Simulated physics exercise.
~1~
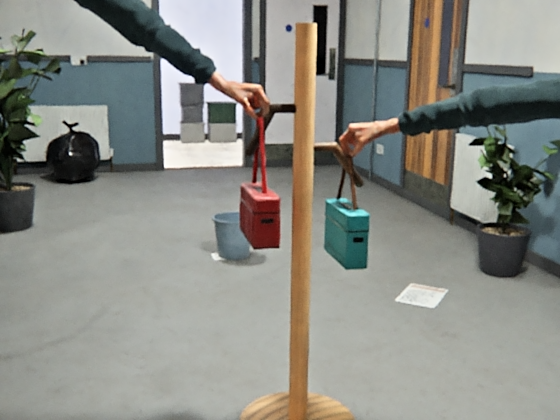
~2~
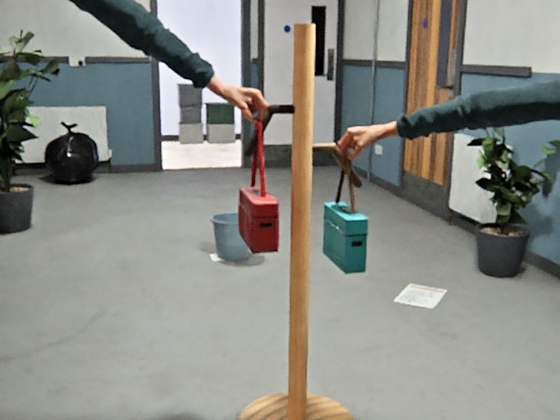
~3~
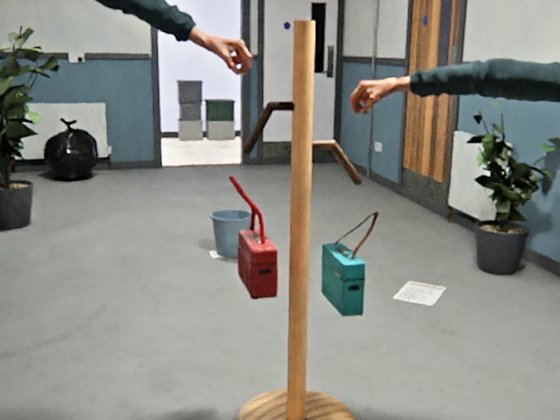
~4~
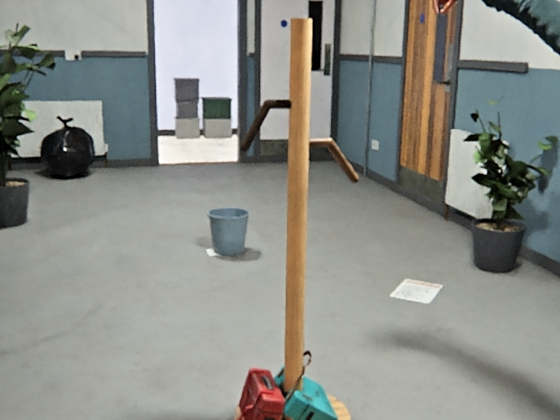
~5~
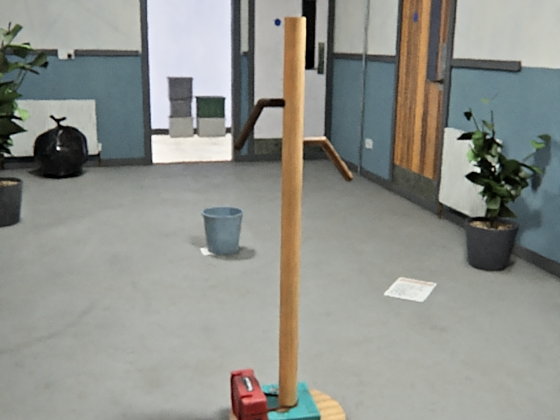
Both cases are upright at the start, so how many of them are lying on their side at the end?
One of them is lying on its side at the end, the turquoise case at the foot of the stand.
